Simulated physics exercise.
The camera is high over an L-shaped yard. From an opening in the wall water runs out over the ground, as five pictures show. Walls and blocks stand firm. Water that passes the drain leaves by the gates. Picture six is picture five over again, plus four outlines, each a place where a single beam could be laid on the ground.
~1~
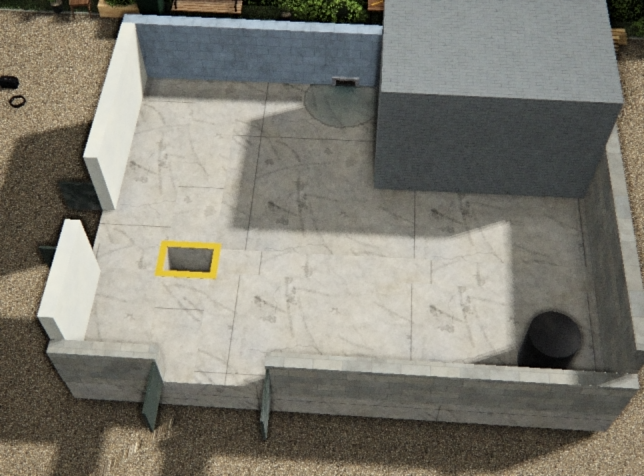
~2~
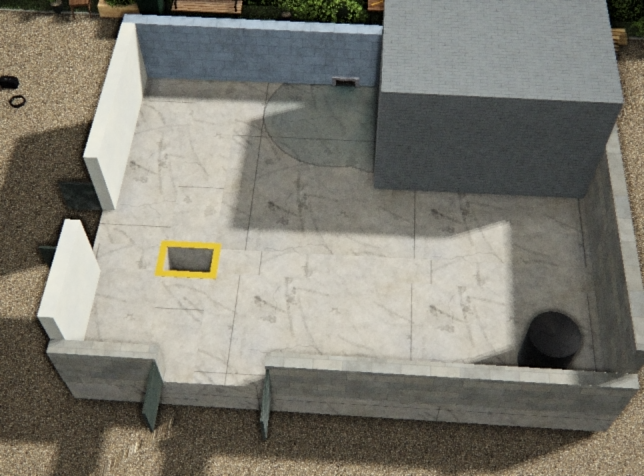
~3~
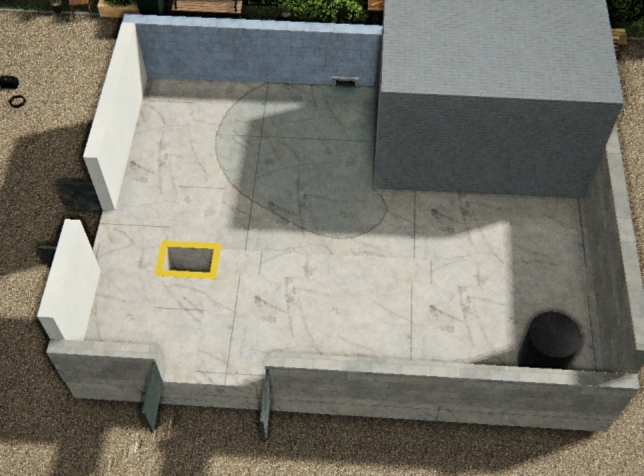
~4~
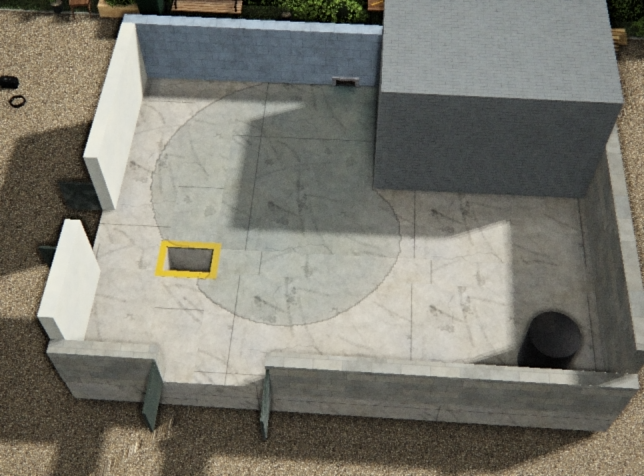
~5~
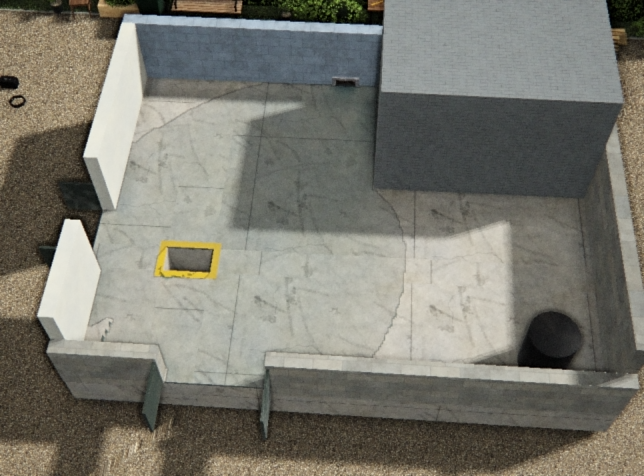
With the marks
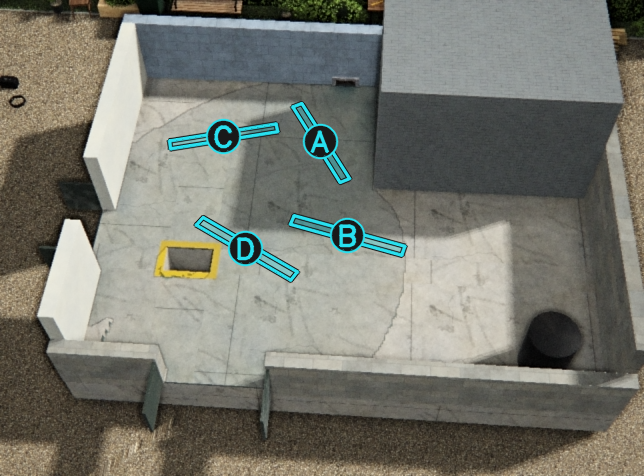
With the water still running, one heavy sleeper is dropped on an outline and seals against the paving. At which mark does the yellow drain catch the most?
Position B does it best.
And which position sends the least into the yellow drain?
D it is.
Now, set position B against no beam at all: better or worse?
It is better.
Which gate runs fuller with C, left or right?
The right gate.
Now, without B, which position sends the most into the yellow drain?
The answer is C.
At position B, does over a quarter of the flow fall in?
Yes, it does.
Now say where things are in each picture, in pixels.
The first frame shows outfall at (346, 82); yellow drain at (188, 260); open gate at (217, 371); open gate at (108, 240); front seen at (363, 121), 3 % of the ground wet; yellow drain still dry.
The second frame shows front seen at (298, 156), 9 % of the ground wet; yellow drain still dry.
The third frame shows front seen at (330, 231), 20 % of the ground wet; yellow drain still dry.
The fourth frame shows front seen at (236, 309), 41 % of the ground wet; yellow drain taking water.
The fifth frame shows front seen at (92, 311), 61 % of the ground wet; yellow drain taking water.
On the marked copy, A from (297, 105) to (344, 180); B from (292, 219) to (403, 250); C from (170, 144) to (276, 127); D from (199, 221) to (294, 275).
With A, about 15 % of the stream goes into the yellow drain, about 85 % out by the gates.
With B, about 34 % of the stream goes into the yellow drain, about 65 % out by the gates.
With C, about 26 % of the stream goes into the yellow drain, about 74 % out by the gates.
With D, about 9 % of the stream goes into the yellow drain, about 90 % out by the gates.
